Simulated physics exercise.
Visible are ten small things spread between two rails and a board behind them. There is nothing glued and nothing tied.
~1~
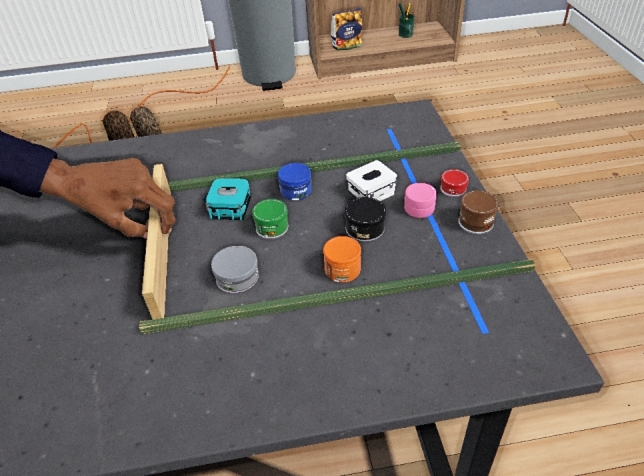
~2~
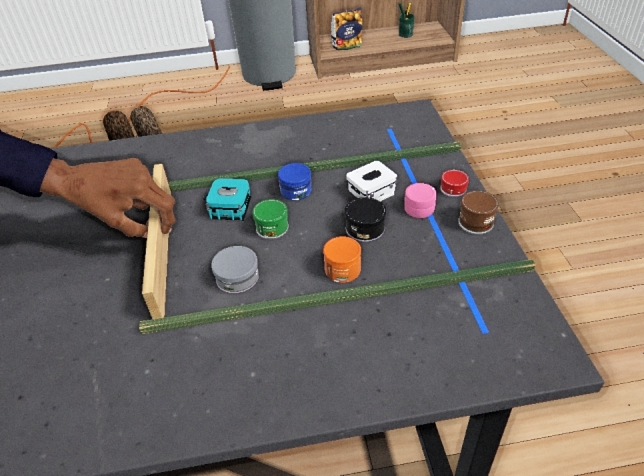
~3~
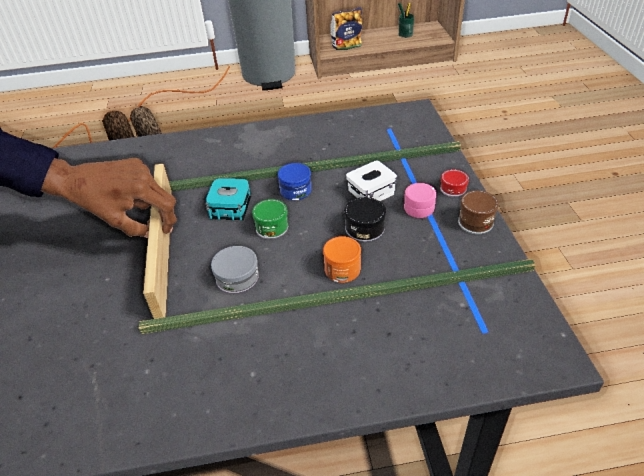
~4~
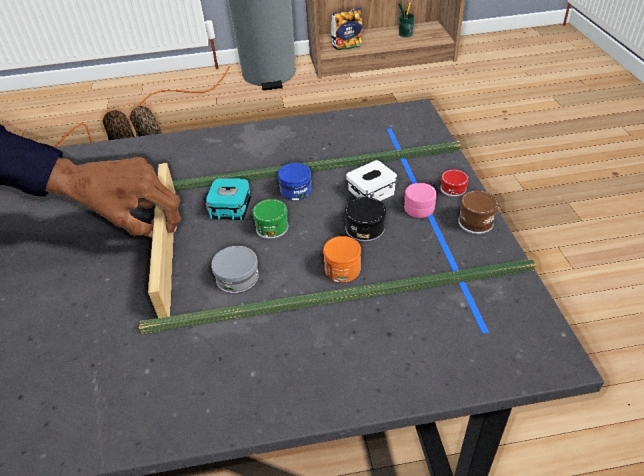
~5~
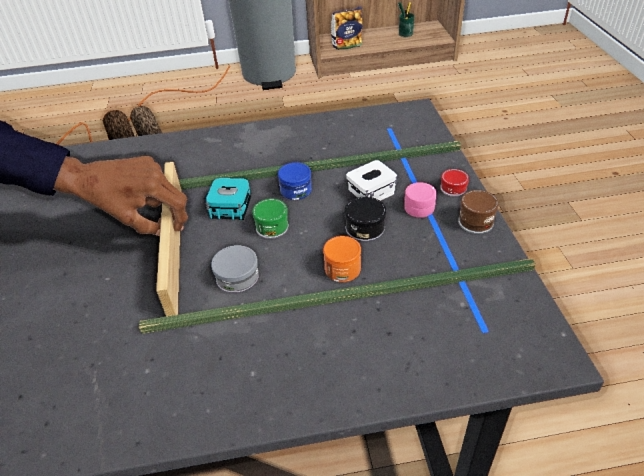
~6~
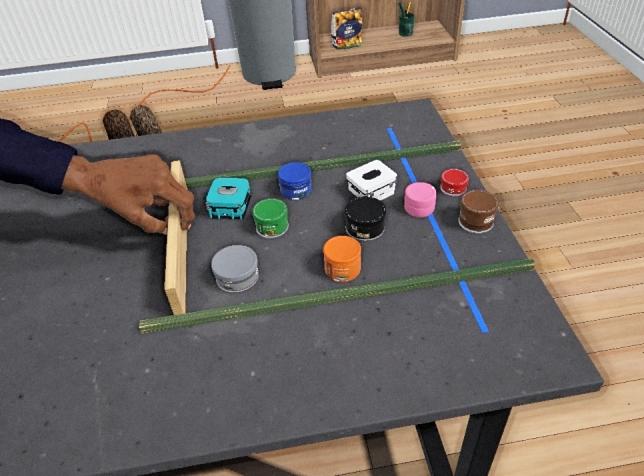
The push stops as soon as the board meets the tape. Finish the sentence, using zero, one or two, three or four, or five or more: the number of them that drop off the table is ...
The number that drop off the table is one or two.
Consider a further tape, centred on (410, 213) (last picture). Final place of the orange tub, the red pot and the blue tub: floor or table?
Orange tub stays put, red pot goes off, blue tub stays put.
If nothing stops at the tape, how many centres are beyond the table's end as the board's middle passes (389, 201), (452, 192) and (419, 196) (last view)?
In order: 0, 6, 1.
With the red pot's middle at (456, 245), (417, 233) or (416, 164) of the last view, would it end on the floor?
Order of tries: On, on, off.
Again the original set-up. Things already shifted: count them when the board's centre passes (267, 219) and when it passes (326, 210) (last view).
That makes 4 at the first spot and 7 at the second.
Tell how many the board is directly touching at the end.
4 are in contact with it.
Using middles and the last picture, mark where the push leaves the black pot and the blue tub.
The black pot comes to rest close to (453, 210), while the blue tub rests close to (455, 152).
A little later, none off yet; brown tin at rest near (478, 212); red pot at rest near (454, 183); pink lid at rest near (420, 200).
Next, none off yet; brown tin at rest near (478, 212); red pot shifted about its own width near (471, 180); pink lid shifted about its own width near (442, 196).
When it is over, the number that fall off is one or two; down, red pot.
